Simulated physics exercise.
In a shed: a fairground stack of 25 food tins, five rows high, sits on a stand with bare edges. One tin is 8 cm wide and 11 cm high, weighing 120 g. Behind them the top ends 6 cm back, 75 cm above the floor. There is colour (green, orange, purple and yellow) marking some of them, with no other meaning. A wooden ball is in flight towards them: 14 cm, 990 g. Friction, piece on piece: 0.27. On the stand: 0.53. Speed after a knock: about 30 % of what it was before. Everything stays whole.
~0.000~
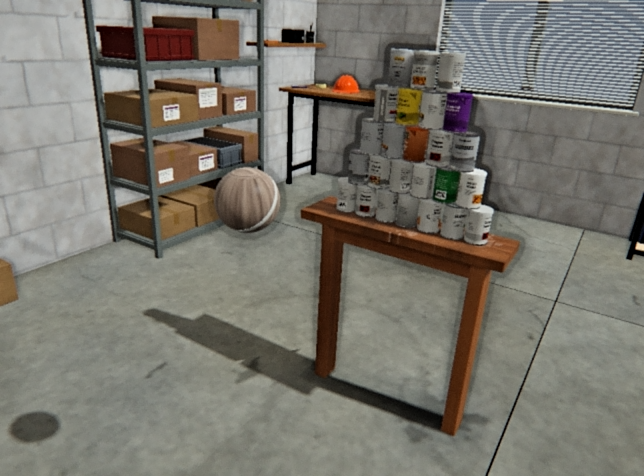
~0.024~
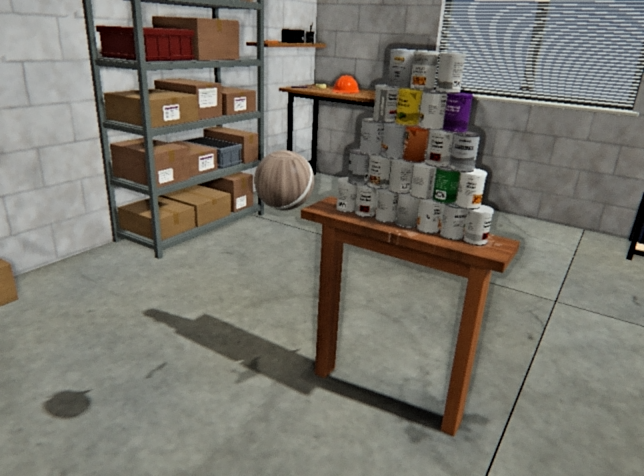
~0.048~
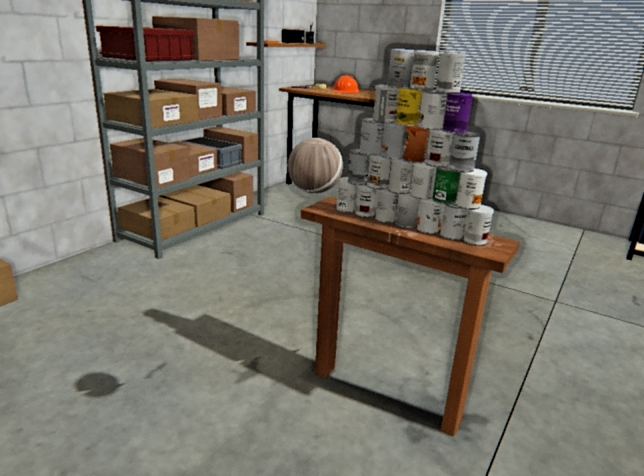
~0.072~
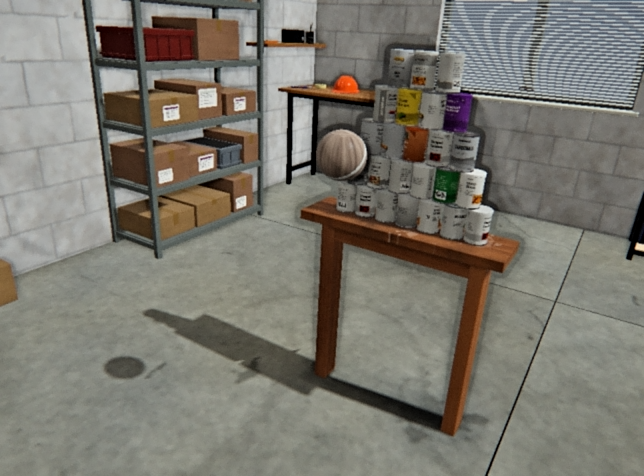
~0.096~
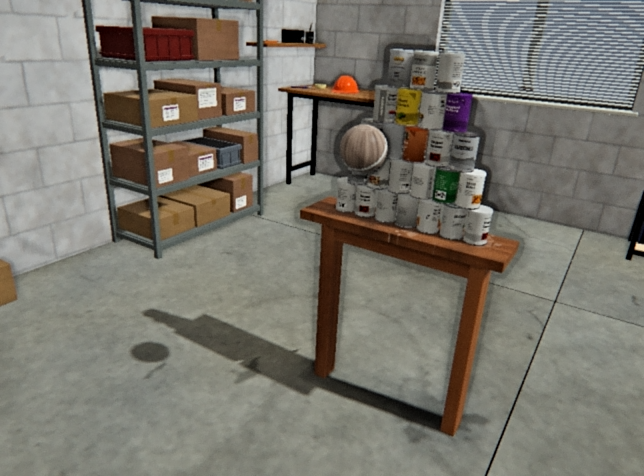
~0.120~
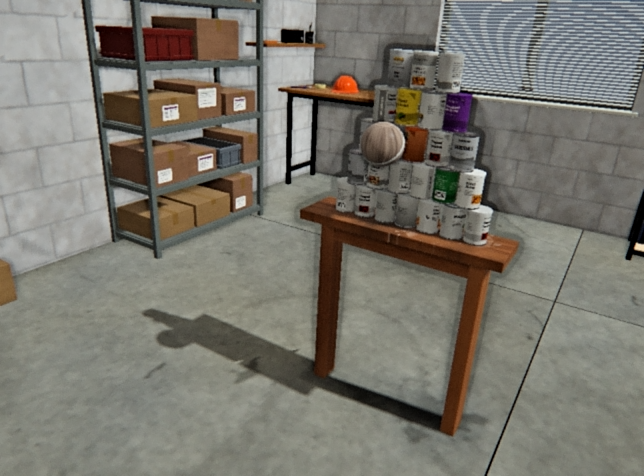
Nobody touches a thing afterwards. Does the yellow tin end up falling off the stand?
Yes.
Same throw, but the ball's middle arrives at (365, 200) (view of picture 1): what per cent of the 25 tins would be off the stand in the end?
60 %.
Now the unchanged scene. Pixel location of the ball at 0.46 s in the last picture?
Position: About (461, 172).
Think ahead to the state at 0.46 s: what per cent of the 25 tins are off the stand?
It's 20 percent at that point.
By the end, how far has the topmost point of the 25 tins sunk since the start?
About 12 cm.
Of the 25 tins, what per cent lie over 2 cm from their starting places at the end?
The share is 50 %.
After 0.46 s, ball still moving; 5 of the 25 tins off the stand; yellow tin on its side; orange tin 10° from how it stood, 45 cm lower.
After 0.98 s, ball still moving; 10 of the 25 tins off the stand; yellow tin 66° from how it stood, 95 cm lower; orange tin on its side.
In the end (1.4 s), ball rolling away; 11 of the 25 tins off the stand; yellow tin on its side; orange tin on its side; purple tin 10 mm from its place. From the last view, middles, yellow tin near (518, 265).
